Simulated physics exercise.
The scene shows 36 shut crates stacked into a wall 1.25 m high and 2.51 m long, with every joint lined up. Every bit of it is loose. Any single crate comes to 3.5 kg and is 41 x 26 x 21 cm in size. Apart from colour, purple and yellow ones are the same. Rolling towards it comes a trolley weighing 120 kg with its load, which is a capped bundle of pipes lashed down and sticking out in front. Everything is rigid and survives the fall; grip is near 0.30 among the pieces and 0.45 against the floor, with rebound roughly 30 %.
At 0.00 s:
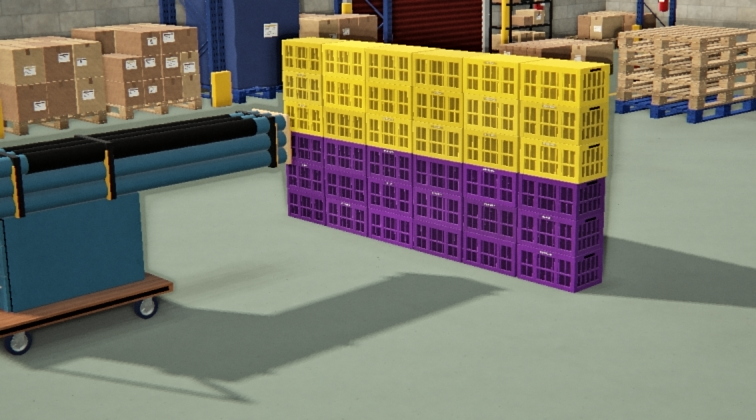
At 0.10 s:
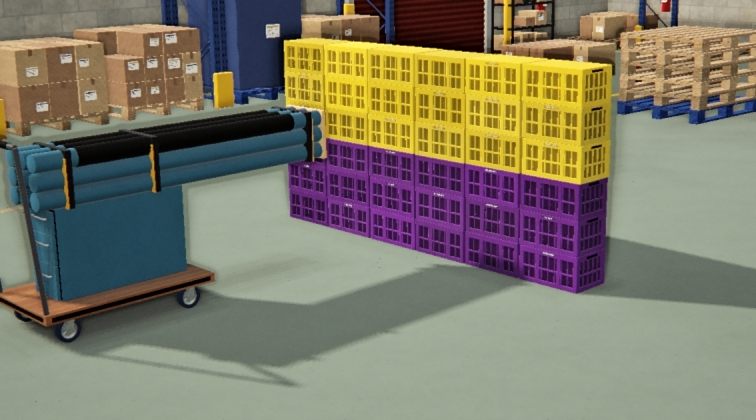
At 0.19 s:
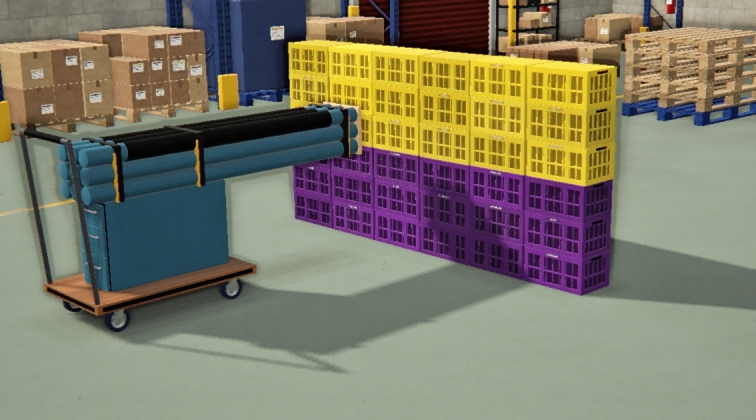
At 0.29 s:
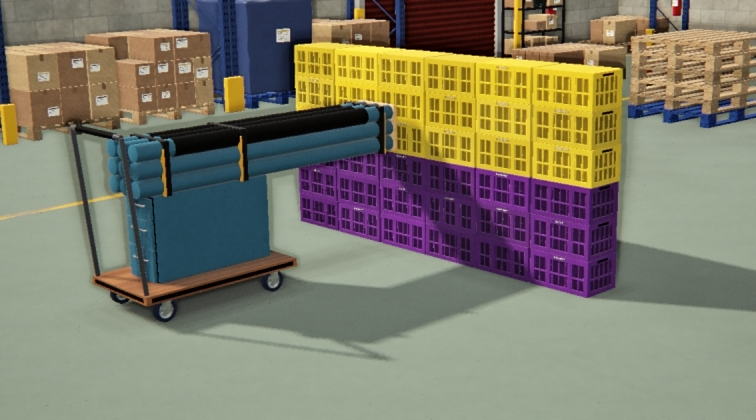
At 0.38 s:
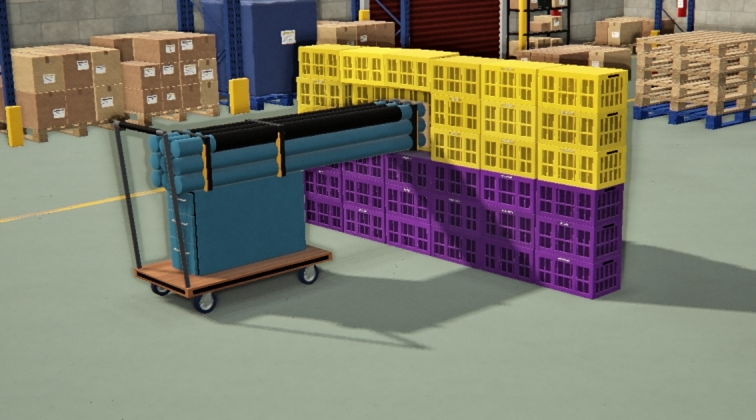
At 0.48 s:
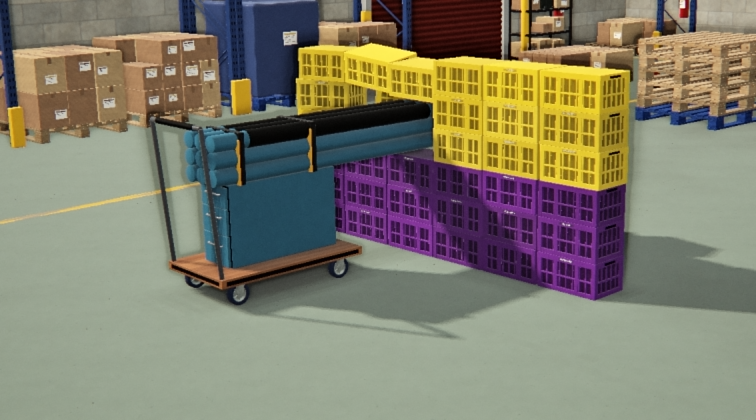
A flat cart carrying a long bundle of blue and black pipes rolled in from the left toward a yellow and purple crate wall, and the pipes pushed into it, shoving some yellow crates out of line.
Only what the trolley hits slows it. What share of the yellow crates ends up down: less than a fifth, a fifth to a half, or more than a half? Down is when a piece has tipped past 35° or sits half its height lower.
A fifth to a half.
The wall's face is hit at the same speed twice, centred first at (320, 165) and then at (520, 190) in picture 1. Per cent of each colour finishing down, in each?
Down by colour - purple: 20%, then 20%; yellow: 30%, then 30%.
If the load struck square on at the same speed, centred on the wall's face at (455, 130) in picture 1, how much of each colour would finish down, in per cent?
The purple ones would be 10 per cent down and the yellow ones 30 per cent.
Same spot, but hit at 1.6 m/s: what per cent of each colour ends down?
Result - purple: 0%; yellow: 30%.
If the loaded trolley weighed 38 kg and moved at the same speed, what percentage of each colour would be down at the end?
Purple 0, yellow 30 %.
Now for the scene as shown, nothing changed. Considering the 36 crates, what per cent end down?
About 15 per cent.
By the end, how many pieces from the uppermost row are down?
1.
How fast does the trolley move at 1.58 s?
The trolley is doing roughly 1.1 m/s at that moment.
After 0.88 s, load 1.18 m past the wall's line, still rolling; 5 of the 18 yellow crates down (5 of 36 in all colours); top yellow crate unmoved; top purple crate shifted 13 cm.
After 1.58 s, load 2.13 m past the wall's line, still rolling; 5 of the 18 yellow crates down (5 of 36 in all colours); top yellow crate unmoved; top purple crate shifted 45 cm.
At rest (3.7 s), load 3.10 m past the wall's line, stopped; 5 of the 18 yellow crates down (5 of 36 in all colours); top yellow crate unmoved; top purple crate shifted 45 cm. That is 28 per cent. As the last picture would show them, middles, top yellow crate near (584, 89), top purple crate near (421, 151).
